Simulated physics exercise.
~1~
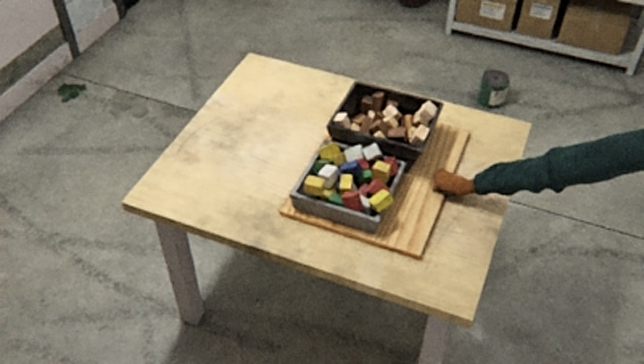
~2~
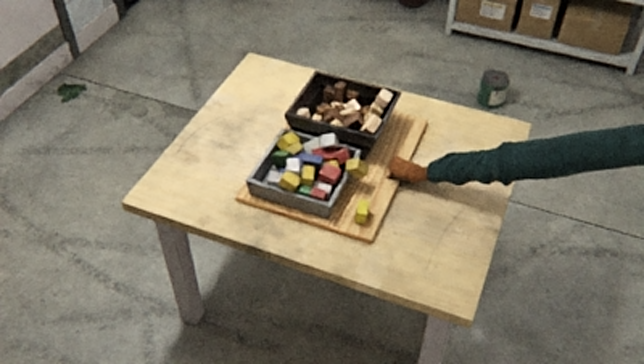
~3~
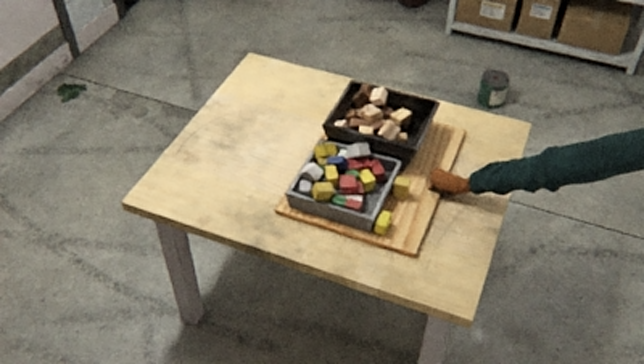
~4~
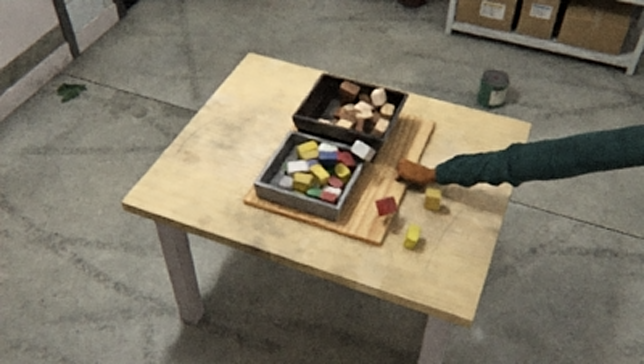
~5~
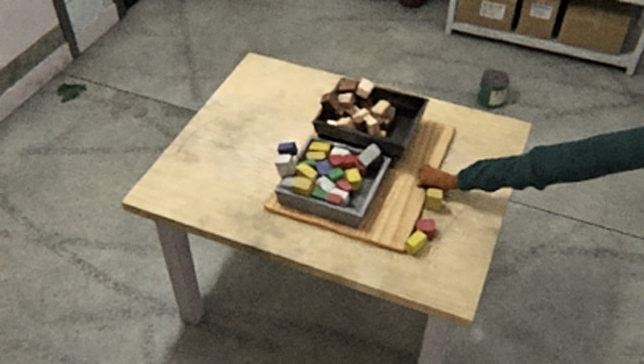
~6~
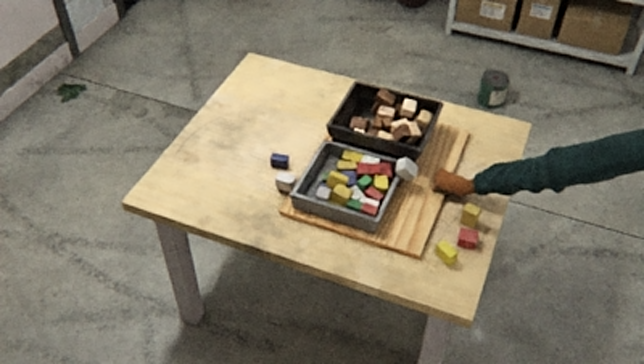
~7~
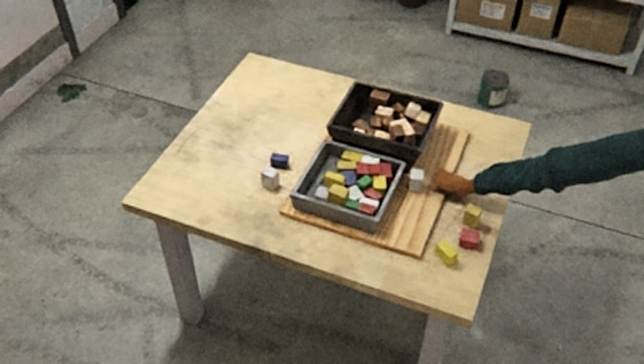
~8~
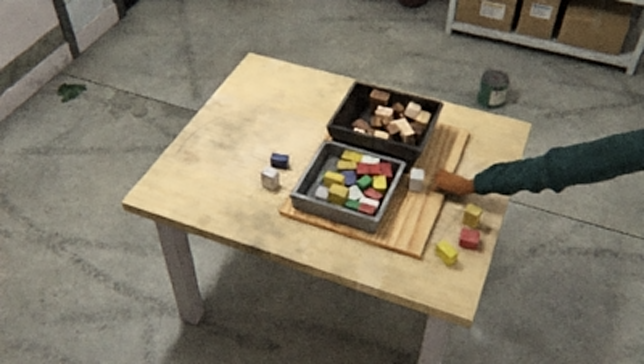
On a table, a hand jerks a board holding two crates, spilling several colored bricks.
